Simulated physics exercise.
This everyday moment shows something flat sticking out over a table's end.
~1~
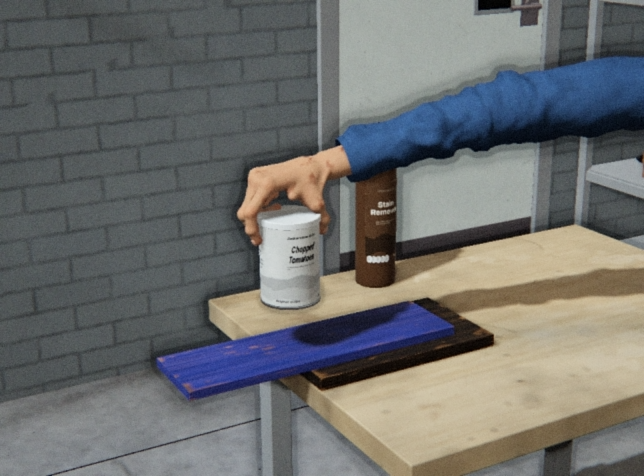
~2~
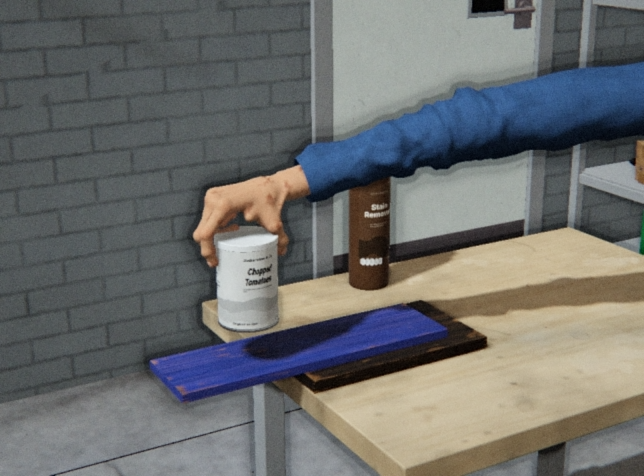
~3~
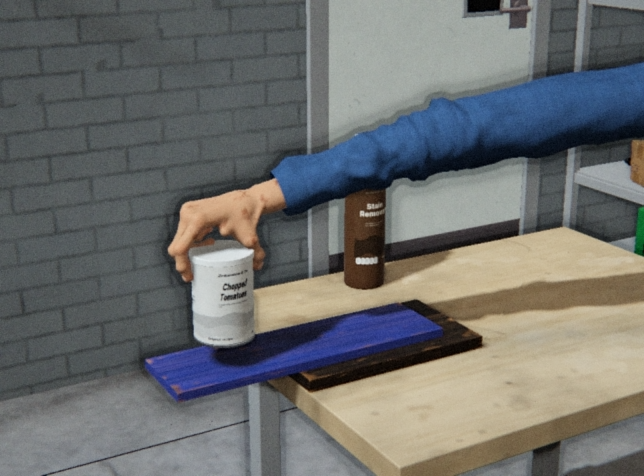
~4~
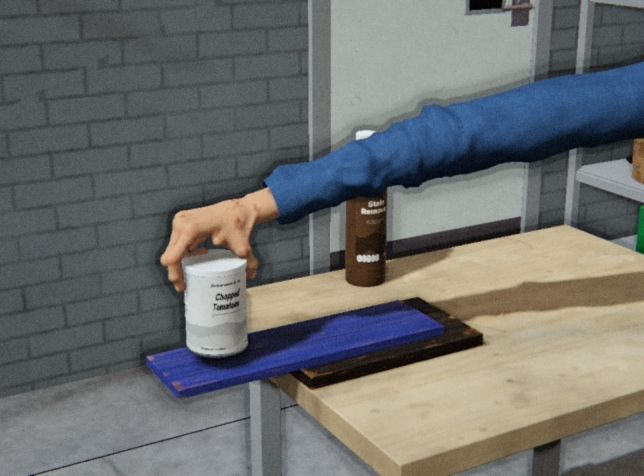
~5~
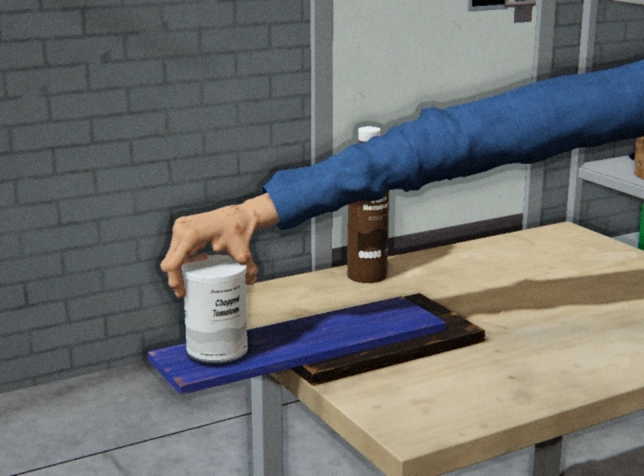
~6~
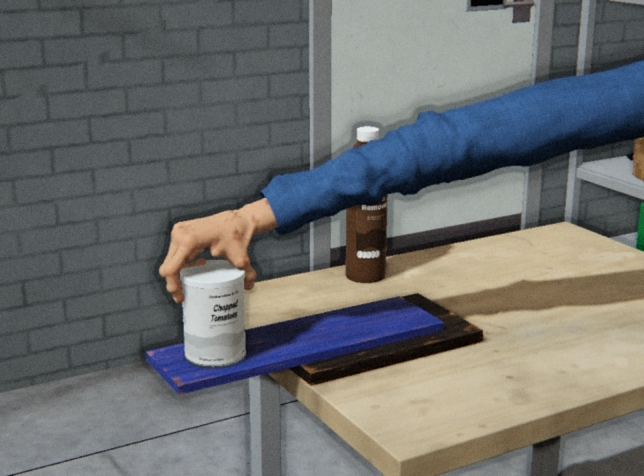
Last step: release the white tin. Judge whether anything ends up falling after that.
It will end up off the table.
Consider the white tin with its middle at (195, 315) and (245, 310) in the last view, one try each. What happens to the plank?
Try one: It tumbles. Try two: It tumbles.
Then, 0.40 s later than the last frame, white tin now down on the floor or falling; blue plank tilted by 63°.
Then, 0.60 s later than the last frame, blue plank now down on the floor or falling.
Then, 0.70 s later than the last frame, things are still on the move.
Then, 0.90 s later than the last frame, as before.
When it is over, down on the floor or falling, white tin and blue plank; the other 2 as before. The plank goes over.
